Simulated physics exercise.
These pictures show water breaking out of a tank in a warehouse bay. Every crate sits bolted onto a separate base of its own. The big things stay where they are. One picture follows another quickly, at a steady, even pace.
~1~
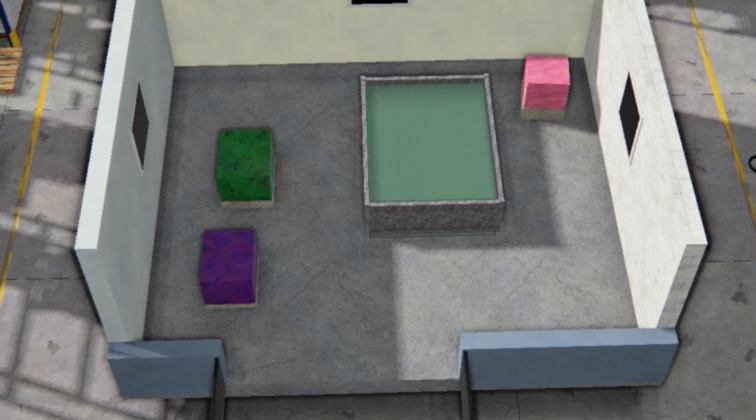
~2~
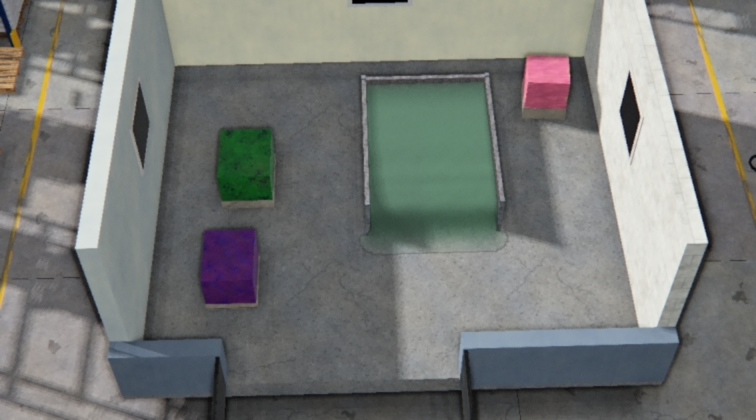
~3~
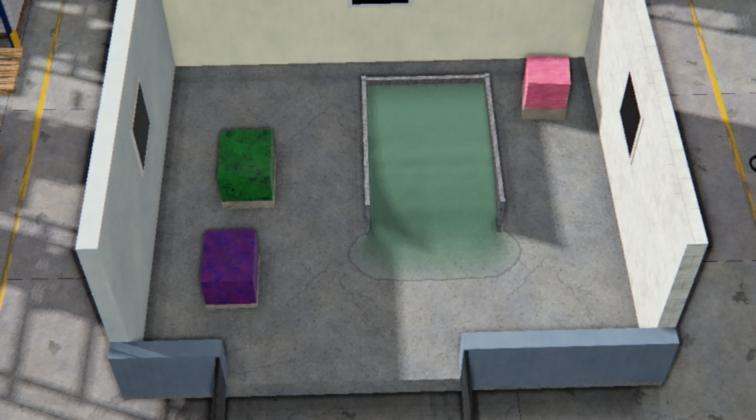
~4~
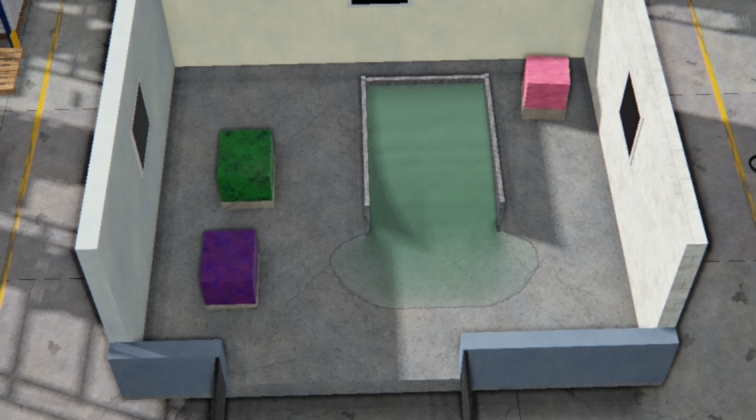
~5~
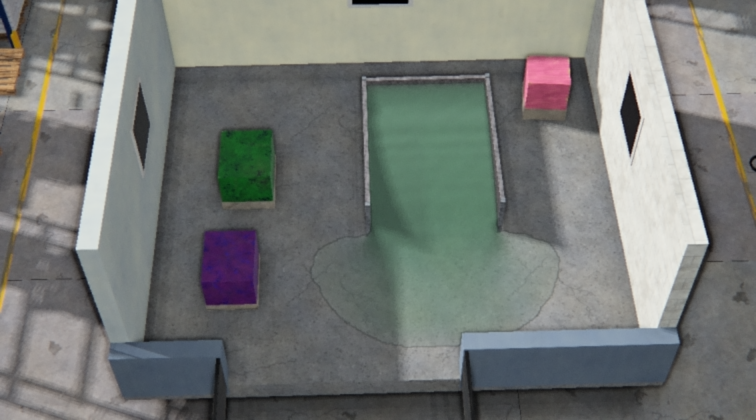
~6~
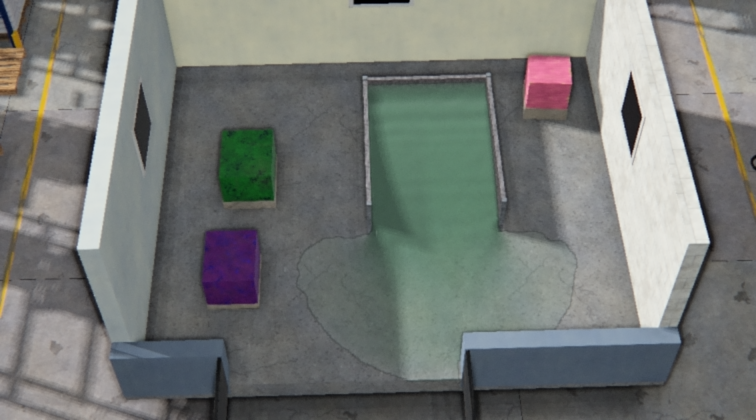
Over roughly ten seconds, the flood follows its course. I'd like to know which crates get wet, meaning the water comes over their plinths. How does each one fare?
The pink crate does not get wet. The green crate does not get wet. The purple crate does not get wet.
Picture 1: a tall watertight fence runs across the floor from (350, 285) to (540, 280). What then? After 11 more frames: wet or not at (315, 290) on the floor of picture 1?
My call: Soaked.
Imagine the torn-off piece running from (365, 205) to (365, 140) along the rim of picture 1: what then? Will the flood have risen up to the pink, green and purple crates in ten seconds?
Result - pink crate is not reached; green crate gets flooded; purple crate gets flooded.
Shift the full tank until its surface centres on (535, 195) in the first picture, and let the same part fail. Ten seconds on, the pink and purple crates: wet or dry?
Pink crate: Untouched; purple crate: Flooded.
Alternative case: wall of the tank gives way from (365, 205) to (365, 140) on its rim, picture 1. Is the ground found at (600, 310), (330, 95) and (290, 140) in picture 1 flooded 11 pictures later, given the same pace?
Spot one: Spared by the leak. Spot two: Reached by the flood. Spot three: Reached by the flood.
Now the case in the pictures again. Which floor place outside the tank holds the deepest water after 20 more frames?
Somewhere near (625, 357), I think.
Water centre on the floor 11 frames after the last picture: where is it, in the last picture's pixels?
My guess is about (449, 236).
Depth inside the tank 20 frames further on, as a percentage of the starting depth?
My reading: Near 22 %.
A moment on, water covers 30 % of the floor; the pink crate not reached, the green crate not reached, the purple crate water round its plinth.
Next, water covers 30 % of the floor; the pink crate not reached, the green crate not reached, the purple crate water round its plinth.
Then, water covers 45 % of the floor; the pink crate not reached, the green crate not reached, the purple crate water round its plinth.
Later, water covers 55 % of the floor; the pink crate water round its plinth, the green crate not reached, the purple crate water round its plinth.
In the end, water covers 80 % of the floor; the pink crate stayed above the water, the green crate stayed above the water, the purple crate stayed above the water.
